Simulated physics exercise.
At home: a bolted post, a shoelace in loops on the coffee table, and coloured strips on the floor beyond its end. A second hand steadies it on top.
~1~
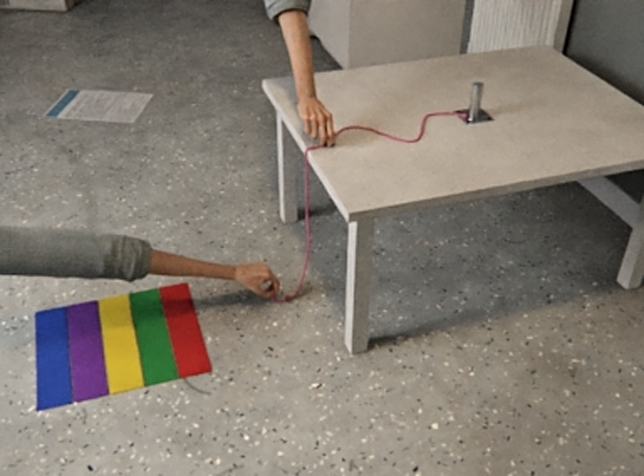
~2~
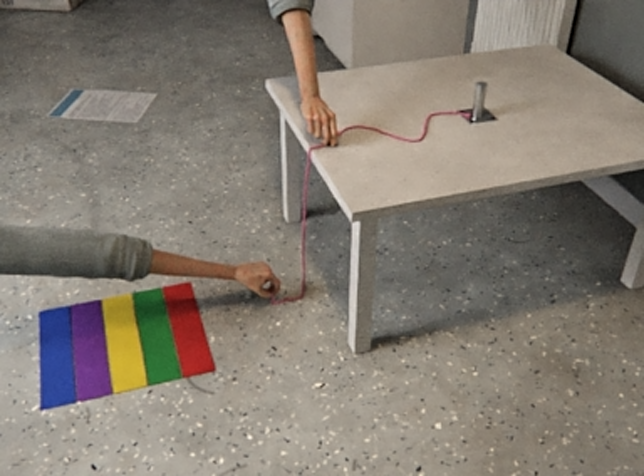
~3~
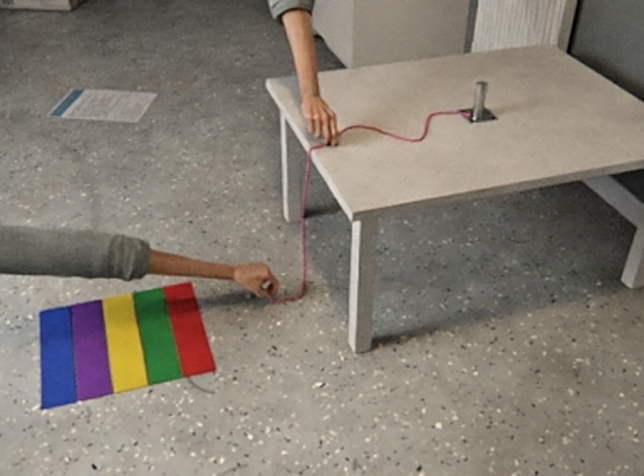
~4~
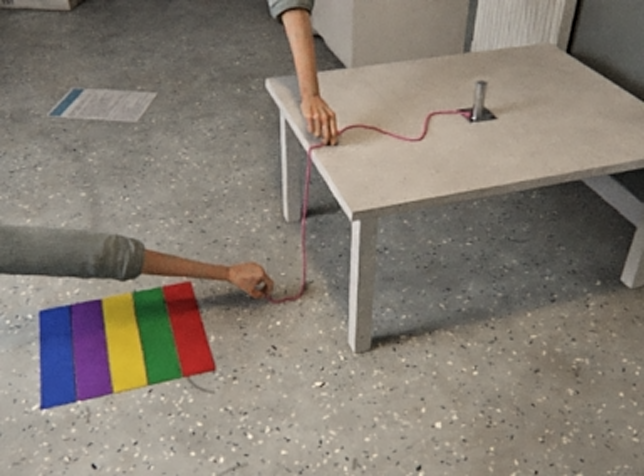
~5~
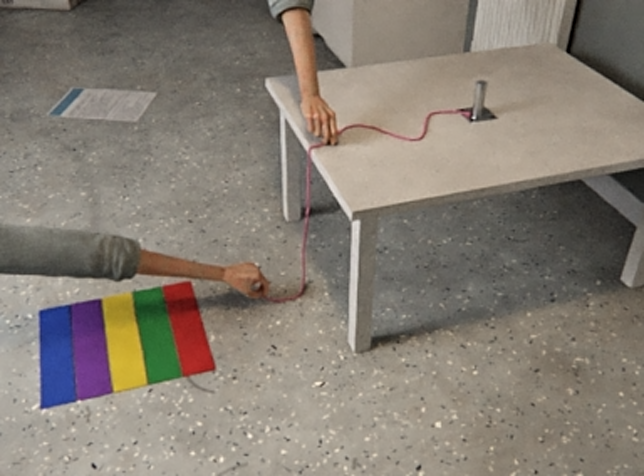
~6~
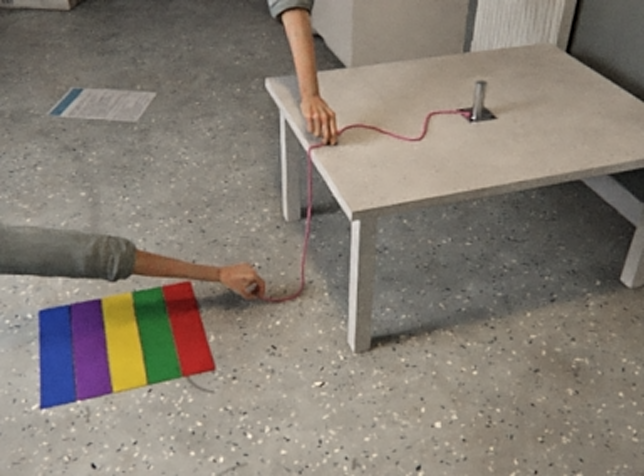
To begin with, one hand rests at the table's edge on a thin red cord looping from a small metal post, while a lower hand holds its hanging end beside five coloured strips on the floor. The lower hand then draws the end slightly left, and the cord on the tabletop barely changes.
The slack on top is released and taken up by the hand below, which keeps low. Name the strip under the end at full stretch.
The end stops over the purple strip.
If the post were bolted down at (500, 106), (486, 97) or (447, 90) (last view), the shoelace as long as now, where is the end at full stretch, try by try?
Near (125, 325), (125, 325) and (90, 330).
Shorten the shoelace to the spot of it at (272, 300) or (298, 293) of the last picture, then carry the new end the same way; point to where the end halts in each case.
Try by try, around (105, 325) and (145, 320).
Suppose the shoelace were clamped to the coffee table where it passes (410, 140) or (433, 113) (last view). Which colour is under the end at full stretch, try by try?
One after the other, yellow; purple.
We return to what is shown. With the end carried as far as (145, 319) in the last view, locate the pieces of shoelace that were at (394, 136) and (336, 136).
About (357, 139), and the other about (304, 174).
Soon after, end near (145, 319); over green.
After that, end near (107, 327); over yellow.
At the stop, end near (83, 332); over purple. It gets as far as the purple strip.
